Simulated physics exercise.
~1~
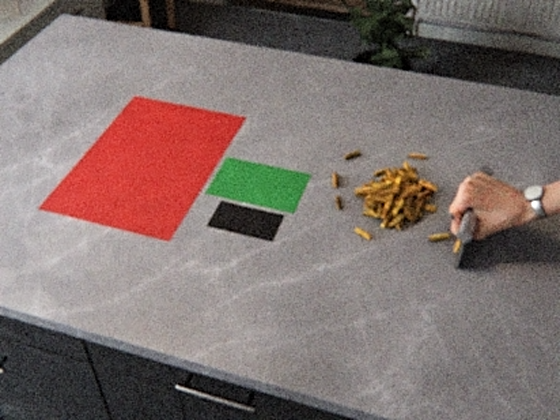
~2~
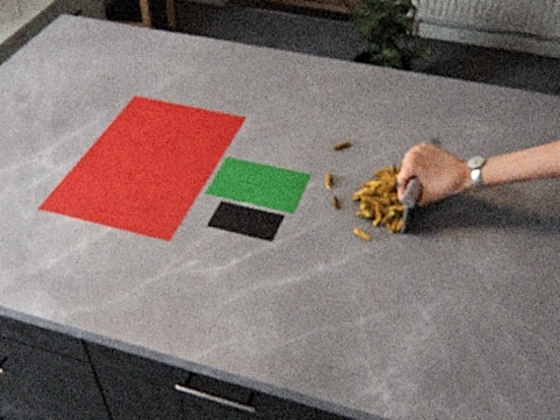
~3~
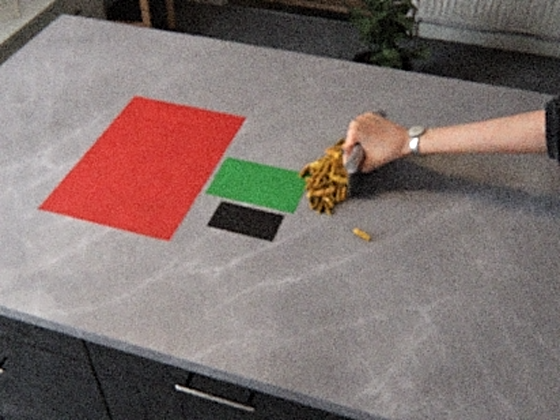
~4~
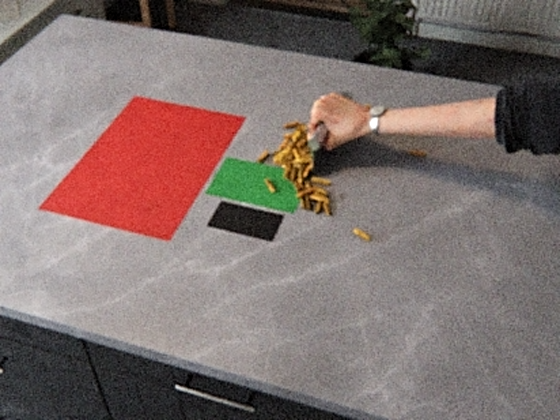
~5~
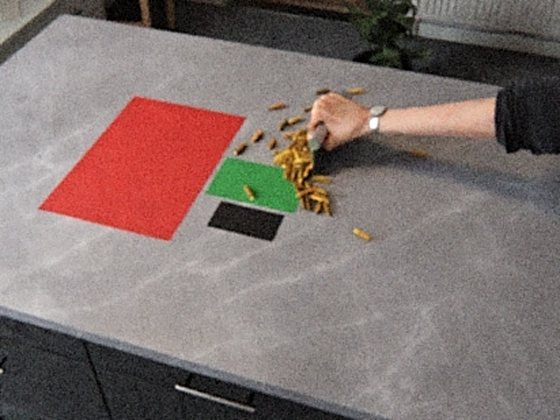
A hand pushed a pile of dry pasta left and away across a grey countertop with a scraper, then stopped beside the green mat, leaving a few pieces on it, most scattered around its edge, and the red and black mats clear.
